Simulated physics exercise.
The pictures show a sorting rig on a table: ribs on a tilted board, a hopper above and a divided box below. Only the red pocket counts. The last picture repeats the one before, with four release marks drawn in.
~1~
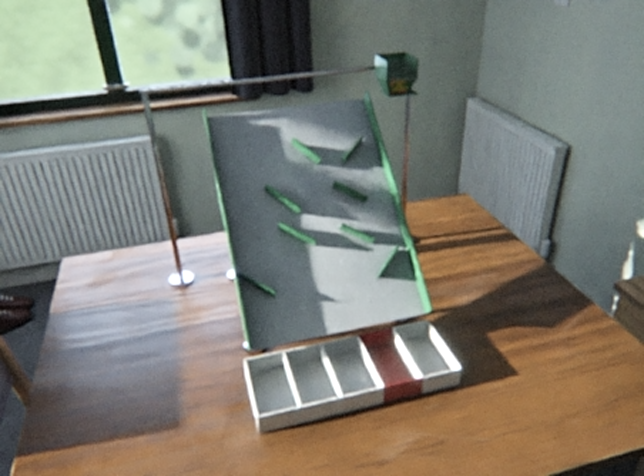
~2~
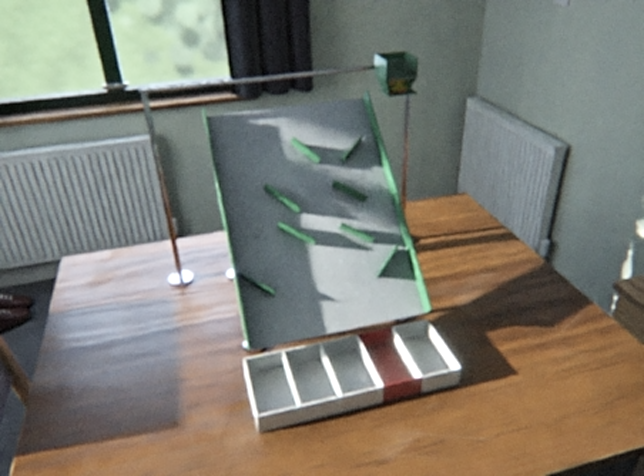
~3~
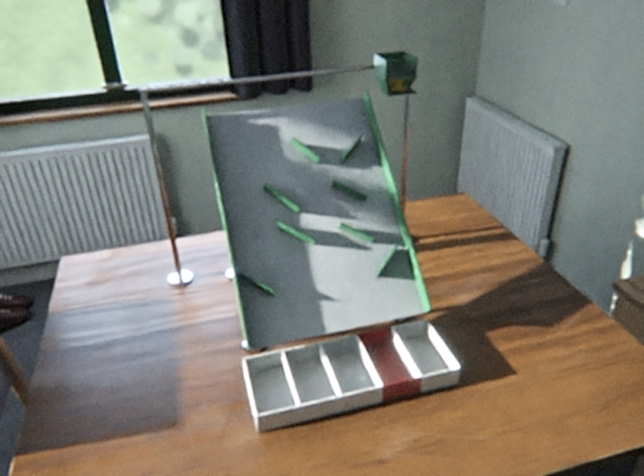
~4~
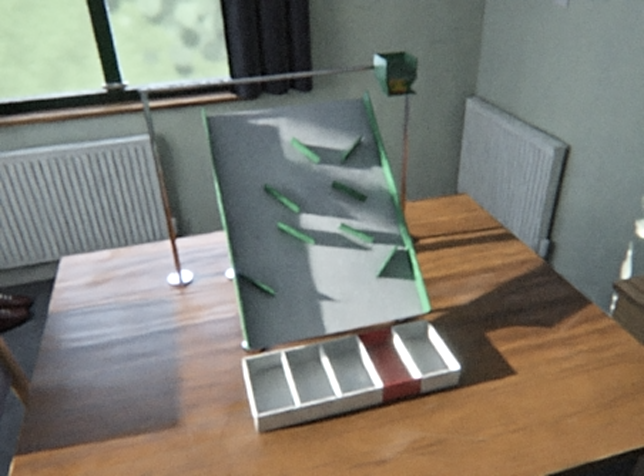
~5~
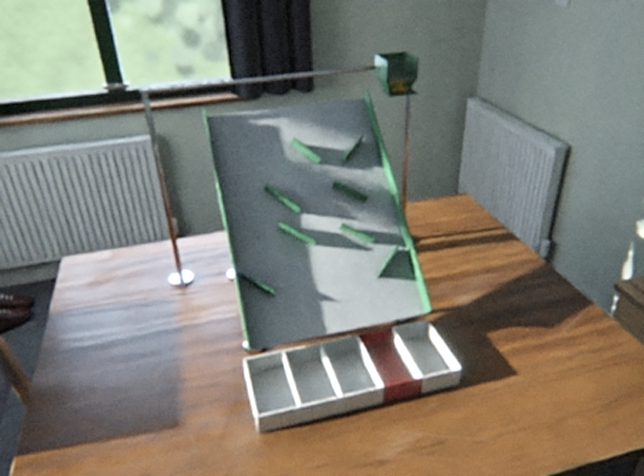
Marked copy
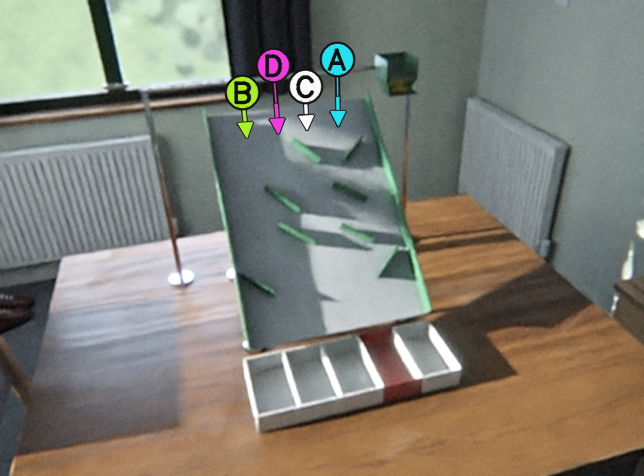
On a wooden table, a tilted board with green ribs stands motionless above a divided box.
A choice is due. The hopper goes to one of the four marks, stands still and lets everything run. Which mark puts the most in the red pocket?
I would pick mark D.
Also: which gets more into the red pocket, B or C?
Here it is mark B.
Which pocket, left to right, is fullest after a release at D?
The fourth from the left.
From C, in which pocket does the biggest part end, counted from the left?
The fifth.
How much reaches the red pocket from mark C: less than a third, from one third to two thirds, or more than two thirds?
Mark C gives less than a third.
On the marked copy, mark A meets the board at (338, 120); mark B meets the board at (246, 132); mark C meets the board at (306, 124); mark D meets the board at (277, 128).
With A, about a tenth in the red pocket, roughly a third in other pockets, roughly half outside the box.
With B, roughly a quarter in the red pocket, roughly half in other pockets, roughly a quarter outside the box.
With C, about a tenth in the red pocket, roughly two thirds in other pockets, roughly a quarter outside the box.
With D, roughly a third in the red pocket, roughly a quarter in other pockets, roughly a third outside the box.
